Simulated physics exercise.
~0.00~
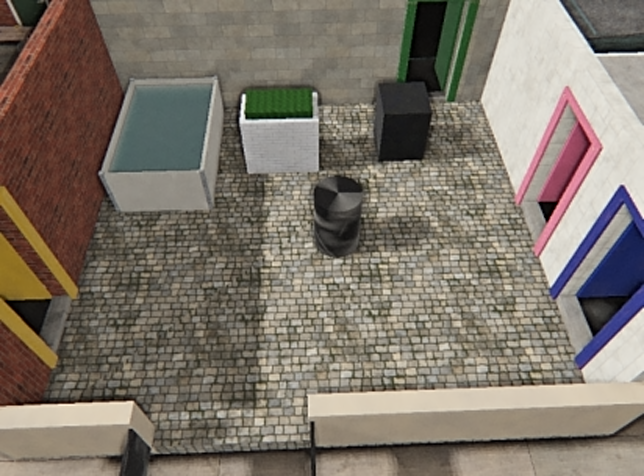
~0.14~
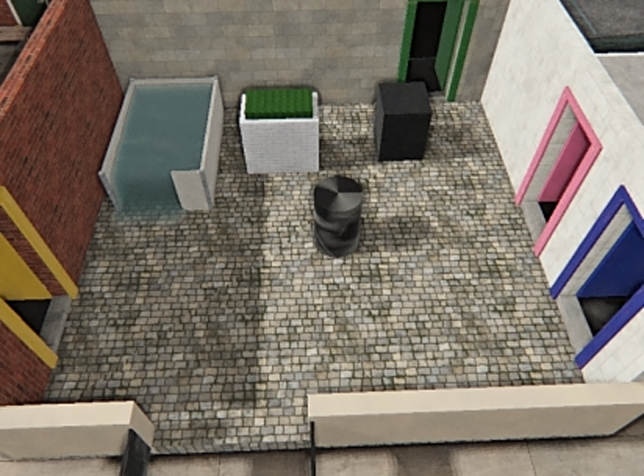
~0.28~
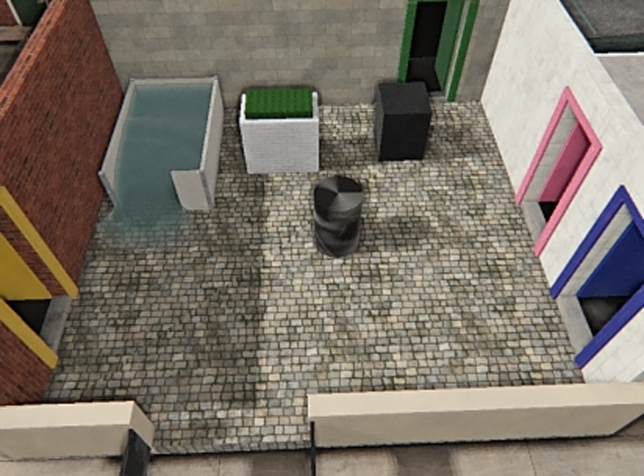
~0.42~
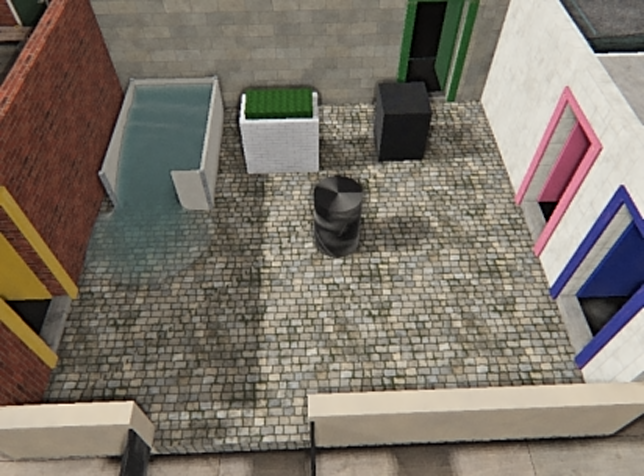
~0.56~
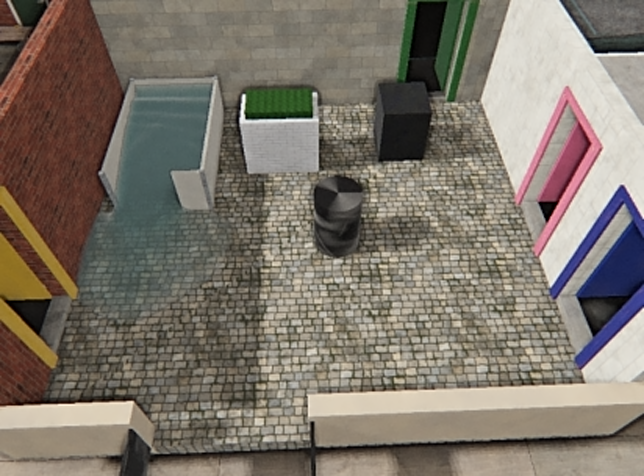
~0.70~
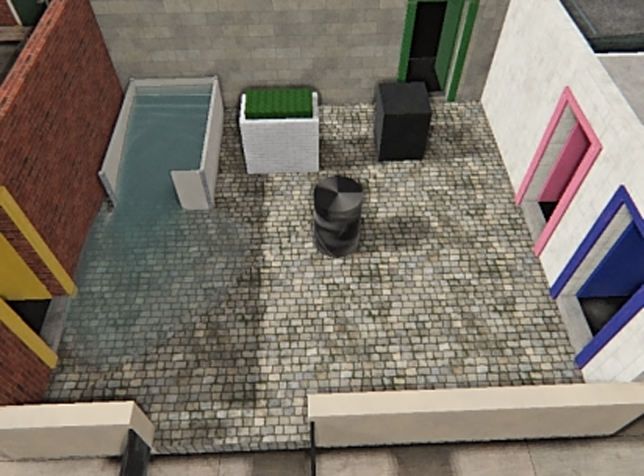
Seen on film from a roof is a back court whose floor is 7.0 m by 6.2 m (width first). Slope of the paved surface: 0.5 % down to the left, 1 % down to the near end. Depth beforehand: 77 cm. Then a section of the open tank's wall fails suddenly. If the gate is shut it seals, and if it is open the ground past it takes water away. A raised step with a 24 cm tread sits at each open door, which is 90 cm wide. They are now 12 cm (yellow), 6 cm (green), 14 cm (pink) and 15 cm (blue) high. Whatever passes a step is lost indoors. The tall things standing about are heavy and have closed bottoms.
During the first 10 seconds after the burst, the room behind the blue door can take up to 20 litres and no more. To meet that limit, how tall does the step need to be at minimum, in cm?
At least 11 cm or so.
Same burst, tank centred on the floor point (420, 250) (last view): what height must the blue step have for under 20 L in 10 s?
About 17 centimetres.
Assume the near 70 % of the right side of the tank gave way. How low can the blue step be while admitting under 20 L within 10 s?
Then the minimum is about 10.0 cm.
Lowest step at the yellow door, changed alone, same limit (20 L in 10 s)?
Yellow door, minimum about 17 cm.
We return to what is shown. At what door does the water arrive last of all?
Door: Green.
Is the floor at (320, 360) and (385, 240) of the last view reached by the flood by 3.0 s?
Note: Point one reached; point two not yet reached.
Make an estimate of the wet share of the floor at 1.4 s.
Some 25 per cent is wet.
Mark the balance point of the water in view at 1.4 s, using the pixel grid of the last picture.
Centre estimate: (160, 206) px, approximately.
After 1.4 s water covers 25 % of the floor, deepest (52 cm) near (34, 431); it has not reached the blue door.
After 3.0 s water covers 30 % of the floor, deepest (38 cm) near (78, 429); it has not reached the blue door.
After 10.0 s water covers 80 % of the floor, deepest (10 cm) near (427, 414); 8 cm at the blue door, 2 litres in over its 15 cm step.
At the blue door as built, the water arrived by 4.2 s and peaked near 17 cm at 5.2 s.
With a step of 9 cm, 43 litres would have come in within the 10 s; with 12.5 cm, 10 litres. So under 20 litres takes about 11 cm.
